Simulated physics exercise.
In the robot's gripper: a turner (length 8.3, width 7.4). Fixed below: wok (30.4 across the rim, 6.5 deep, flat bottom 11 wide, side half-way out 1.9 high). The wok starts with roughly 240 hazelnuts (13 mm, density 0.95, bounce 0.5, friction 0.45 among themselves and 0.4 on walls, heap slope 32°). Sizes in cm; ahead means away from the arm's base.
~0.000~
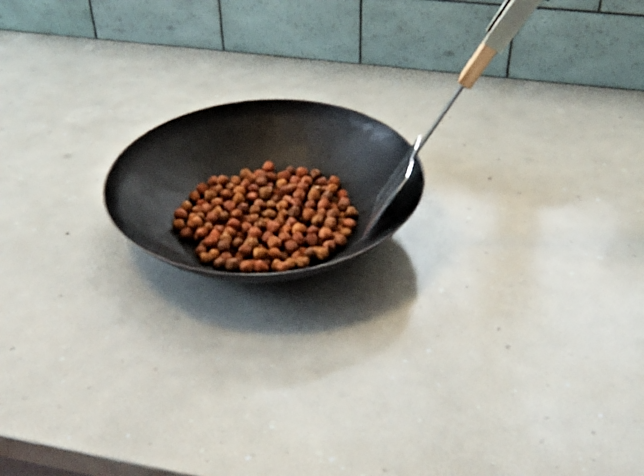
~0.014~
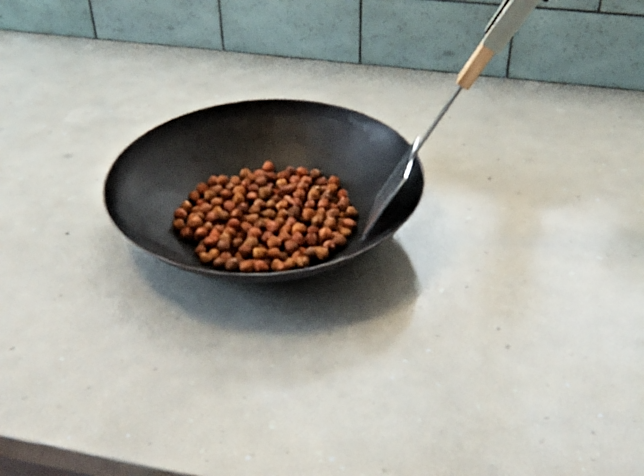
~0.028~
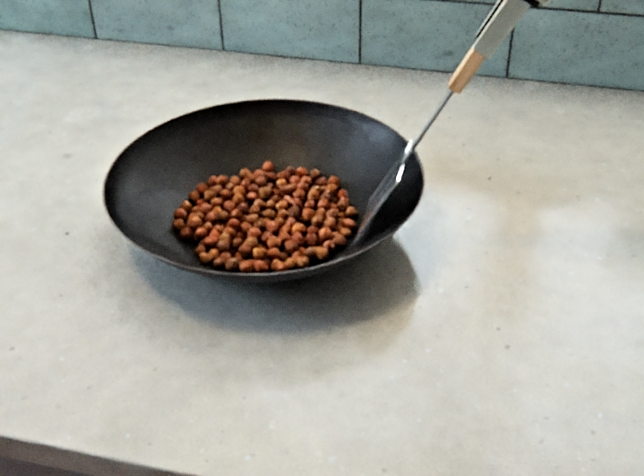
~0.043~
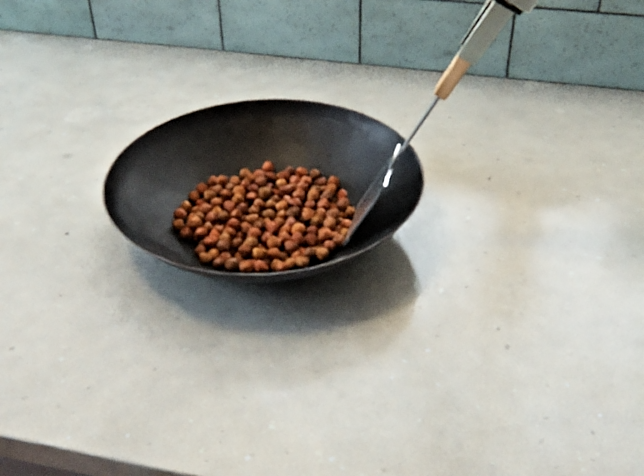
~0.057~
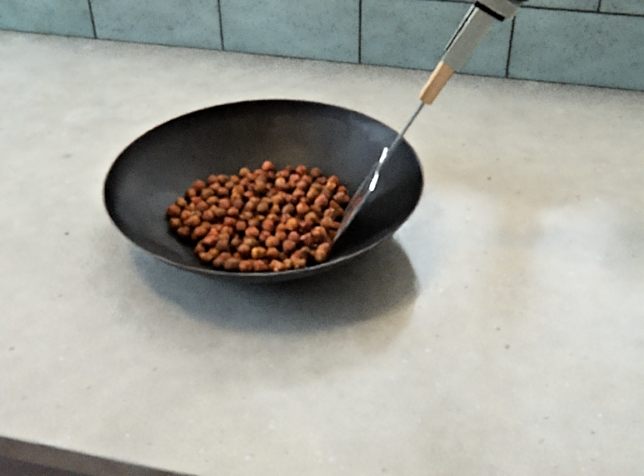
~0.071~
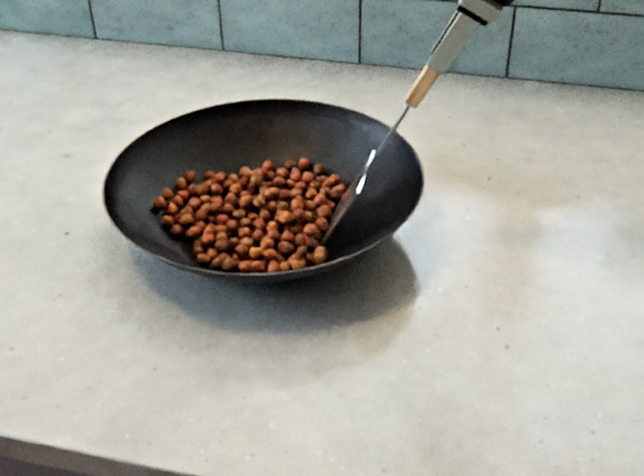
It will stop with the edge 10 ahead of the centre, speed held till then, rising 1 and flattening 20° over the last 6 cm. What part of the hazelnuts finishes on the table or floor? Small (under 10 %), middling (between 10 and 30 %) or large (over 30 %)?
Answer: Middling; between 10 and 30 % of the hazelnuts finish on the table or floor.
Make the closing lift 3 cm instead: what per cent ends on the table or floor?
About 20 per cent.
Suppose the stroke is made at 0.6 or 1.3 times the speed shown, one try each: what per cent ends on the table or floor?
About 0 and 30 per cent.
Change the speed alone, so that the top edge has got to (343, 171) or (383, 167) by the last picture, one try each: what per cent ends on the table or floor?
About 35 and 0 per cent.
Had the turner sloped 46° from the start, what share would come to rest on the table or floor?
Then about 10 per cent.
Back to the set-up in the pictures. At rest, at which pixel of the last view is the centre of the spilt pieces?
Near (75, 199).
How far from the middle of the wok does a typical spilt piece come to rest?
About 24 cm.
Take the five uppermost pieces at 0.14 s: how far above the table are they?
Roughly 6 cm.
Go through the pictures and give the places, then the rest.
The first picture shows turner top edge at (414, 155), sloping 63°; upper third of the load around (264, 216), from x 180 to 350, top at y 170; 238 in the wok.
The second picture shows turner top edge at (413, 156), sloping 63°; upper third of the load around (264, 216), from x 180 to 350, top at y 170.
The third picture shows turner top edge at (405, 159), sloping 63°; upper third of the load around (264, 216), from x 175 to 350, top at y 170.
The fourth picture shows turner top edge at (392, 164), sloping 63°; upper third of the load around (264, 216), from x 175 to 350, top at y 170.
The fifth picture shows turner top edge at (379, 168), sloping 63°; upper third of the load around (263, 212), from x 175 to 345, top at y 170.
The sixth picture shows turner top edge at (366, 171), sloping 63°; upper third of the load around (259, 207), from x 160 to 345, top at y 165; 238 in the wok.
By 0.14 s, sloping 63°, highest piece 7 above the table; 238 in the wok.
By 0.21 s, sloping 58°, highest piece 7 above the table; 237 in the wok, 1 on the blade or in flight.
By 0.44 s, sloping 43°, highest piece 8 above the table; 203 in the wok, 24 on the table or floor, 11 on the blade or in flight.
By 1.49 s, sloping 43°, highest piece 6 above the table; 200 in the wok, 38 on the table or floor.
Final count, 200 in the wok, 38 on the table or floor. That is 16 % on the table or floor.
